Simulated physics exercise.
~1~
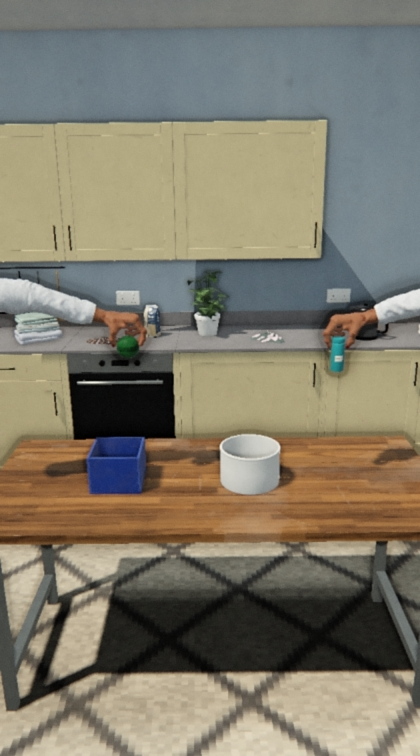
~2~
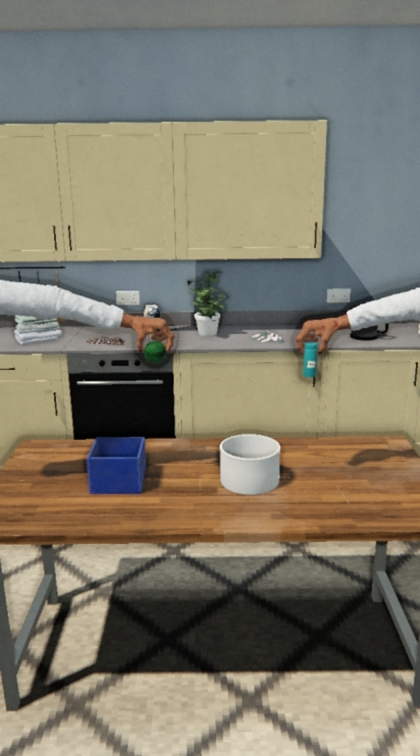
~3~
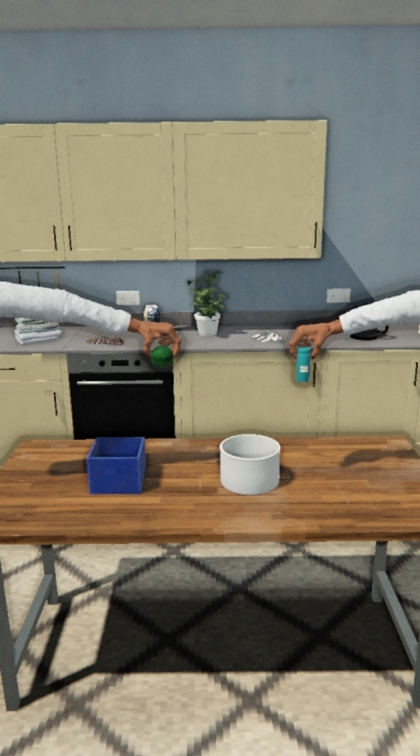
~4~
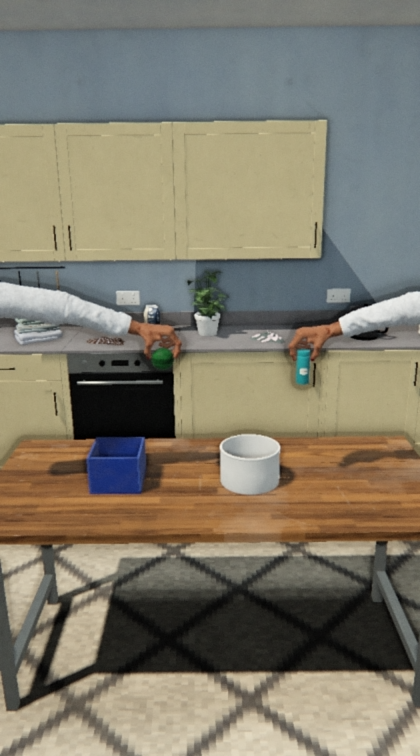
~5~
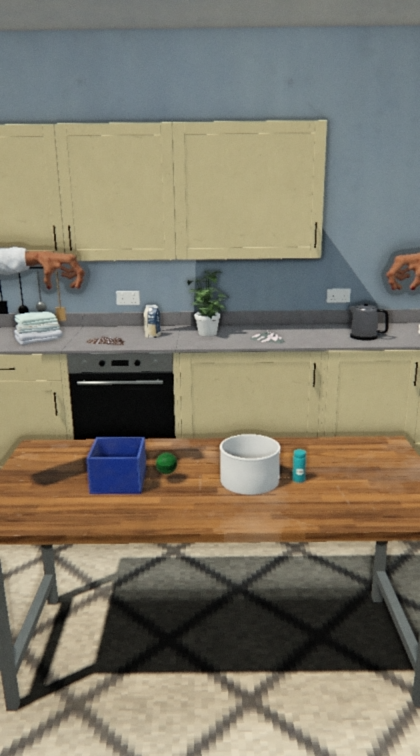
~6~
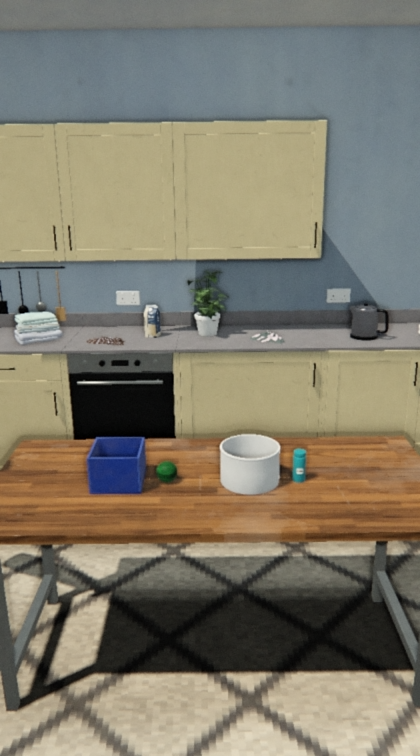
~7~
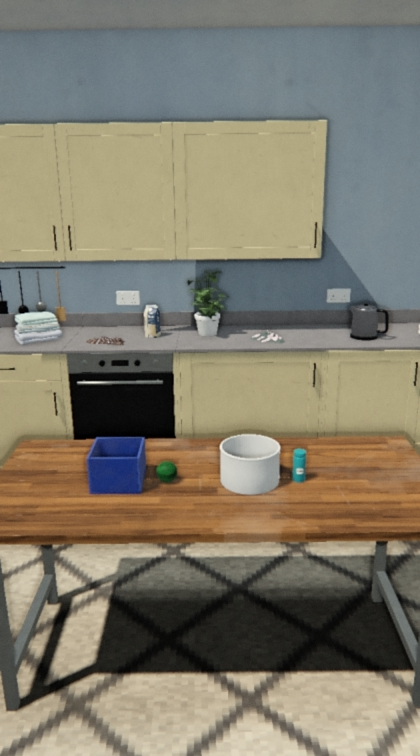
Two hands moving a green ball and turquoise shaker inward, then releasing them to land on the table beside blue and white containers.
